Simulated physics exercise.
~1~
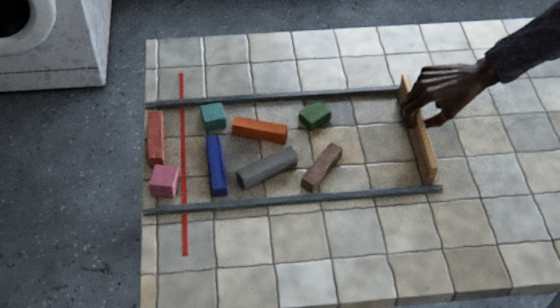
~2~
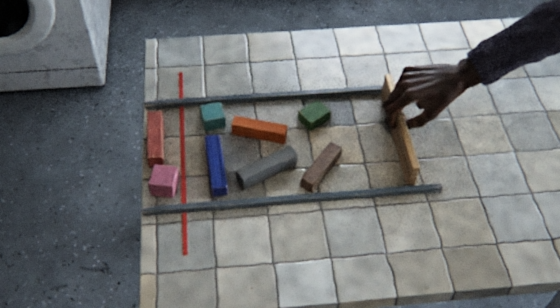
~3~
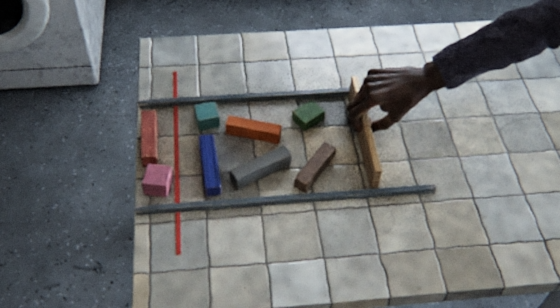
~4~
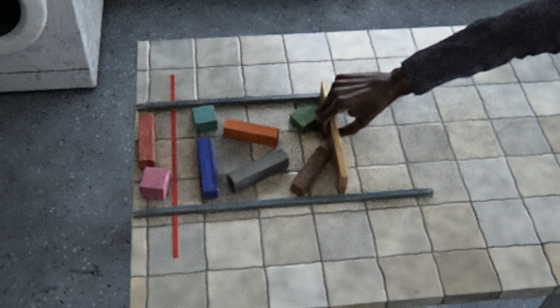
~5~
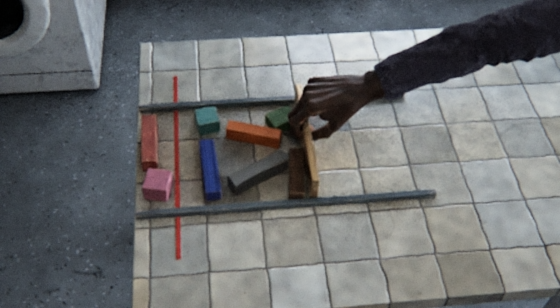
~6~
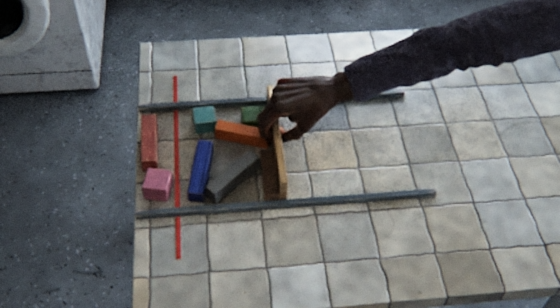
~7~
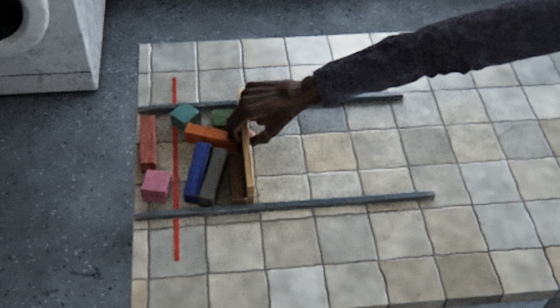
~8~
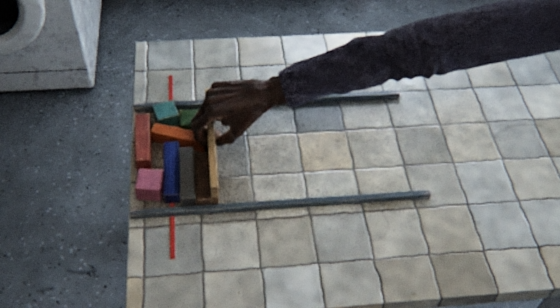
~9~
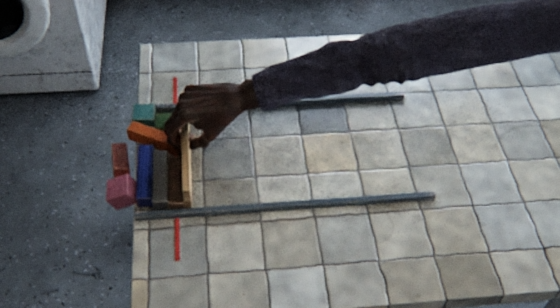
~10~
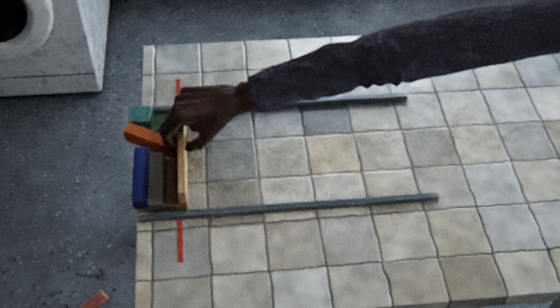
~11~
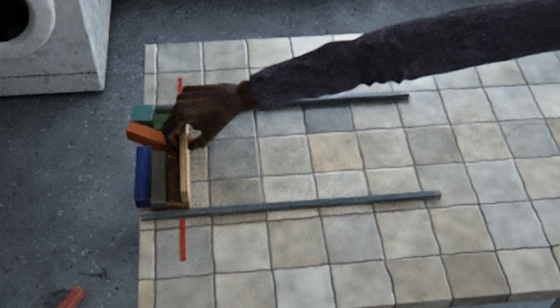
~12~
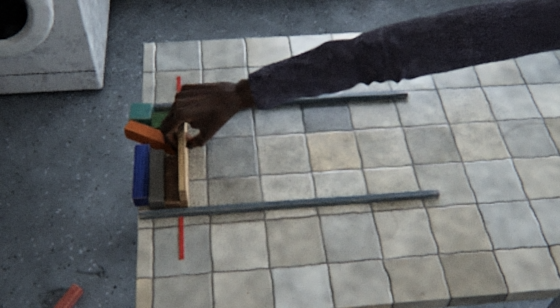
At the start, a hand holds an upright wooden board at the right of a tiled surface, with coloured blocks and sticks scattered between two dark rails. The hand slides the board left, reaching the green block and brown bar and pushing them along. The orange, grey and blue pieces are swept up too, bunching together as they near the red tape. The crowded group then shoves the red bar and pink block over the left edge, and both tip off. The board stops near the tape, leaving the red bar on the floor and the other pieces packed at the edge.
